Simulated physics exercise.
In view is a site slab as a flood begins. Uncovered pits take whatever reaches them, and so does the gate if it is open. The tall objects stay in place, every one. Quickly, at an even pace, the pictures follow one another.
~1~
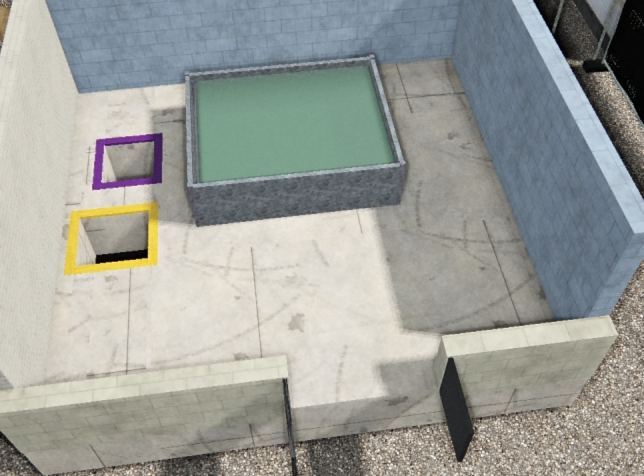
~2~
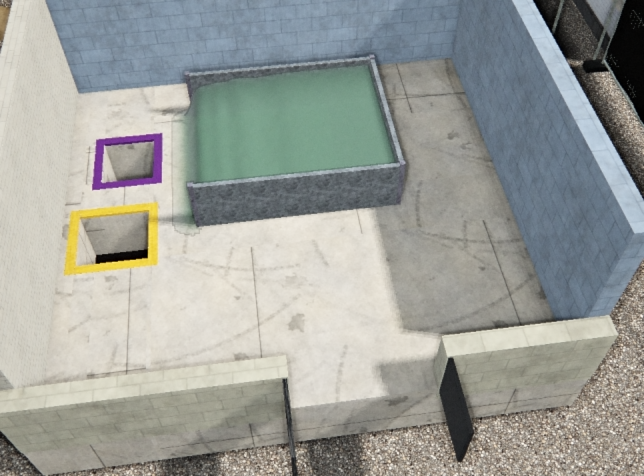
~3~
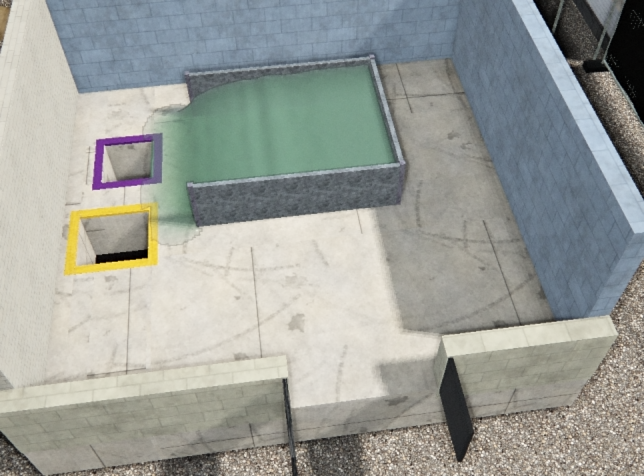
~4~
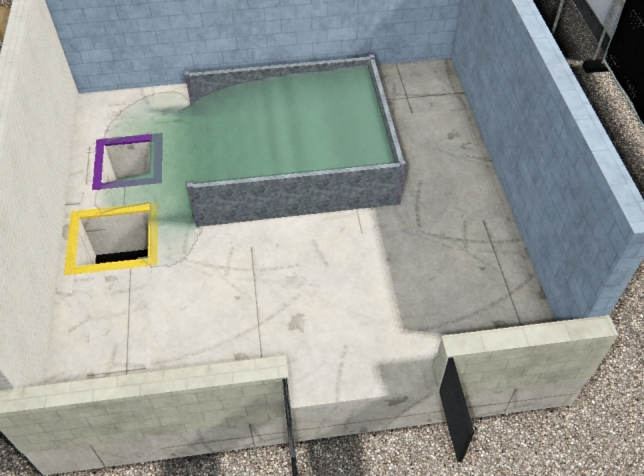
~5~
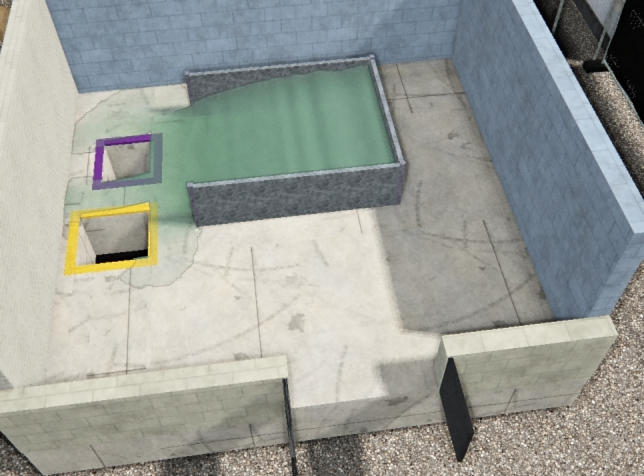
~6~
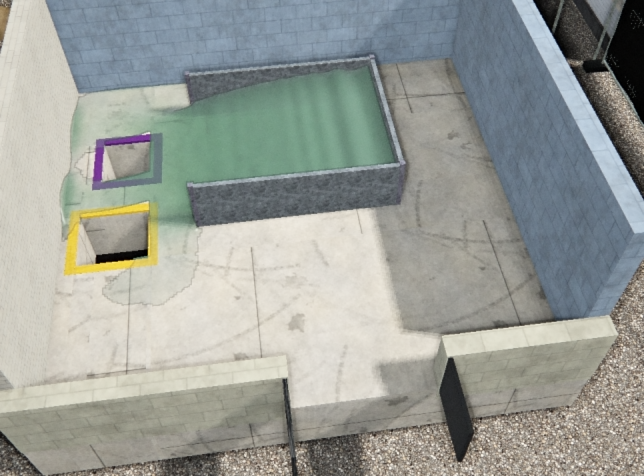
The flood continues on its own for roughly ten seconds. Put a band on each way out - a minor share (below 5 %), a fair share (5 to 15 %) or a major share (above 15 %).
The gate will capture a light share below five per cent. The purple pit will capture a heavy share beyond fifteen per cent. The yellow pit will capture a heavy share beyond fifteen per cent.
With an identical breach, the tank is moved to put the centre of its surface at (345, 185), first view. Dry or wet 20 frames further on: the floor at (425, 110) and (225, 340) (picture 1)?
In the order given, untouched and swamped.
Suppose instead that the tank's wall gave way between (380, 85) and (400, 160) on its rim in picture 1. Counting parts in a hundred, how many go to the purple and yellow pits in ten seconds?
Purple about 10 %, yellow about 20 %.
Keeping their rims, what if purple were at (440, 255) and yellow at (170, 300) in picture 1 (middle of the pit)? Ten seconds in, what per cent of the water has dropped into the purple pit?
So the purple pit ends up with 20 in a hundred.
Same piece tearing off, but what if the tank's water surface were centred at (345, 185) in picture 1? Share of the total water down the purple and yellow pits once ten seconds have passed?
Purple 15 %, yellow 55 %.
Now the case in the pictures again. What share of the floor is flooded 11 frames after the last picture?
I'd put it at roughly 25 per cent.
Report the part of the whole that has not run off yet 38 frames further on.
About 26 per cent.
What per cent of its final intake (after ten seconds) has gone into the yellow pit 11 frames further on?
Close to 50 percent.
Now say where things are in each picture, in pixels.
In the first picture, the tank at (289, 121) is whole and still.
In the second picture, the front is at (196, 231), out from the gap at (197, 155).
In the third picture, the front is at (162, 238), out from the gap at (197, 156).
In the fourth picture, water pours out at (197, 158) and has run to (143, 103).
In the fifth picture, water pours out at (197, 158) and has run to (102, 107).
In the sixth picture, the front is at (78, 104), out from the gap at (197, 158).
A moment on, water covers 20 % of the floor; the gate 0 %, the purple pit 13 %, the yellow pit 7 %.
Next, water covers 25 % of the floor; the gate 0 %, the purple pit 25 %, the yellow pit 14 %.
Then, water covers 35 % of the floor; the gate 0 %, the purple pit 38 %, the yellow pit 20 %.
Later, water covers 45 % of the floor; the gate 0 %, the purple pit 49 %, the yellow pit 25 %.
In the end, water covers 60 % of the floor; the gate 0 %, the purple pit 54 %, the yellow pit 28 %.
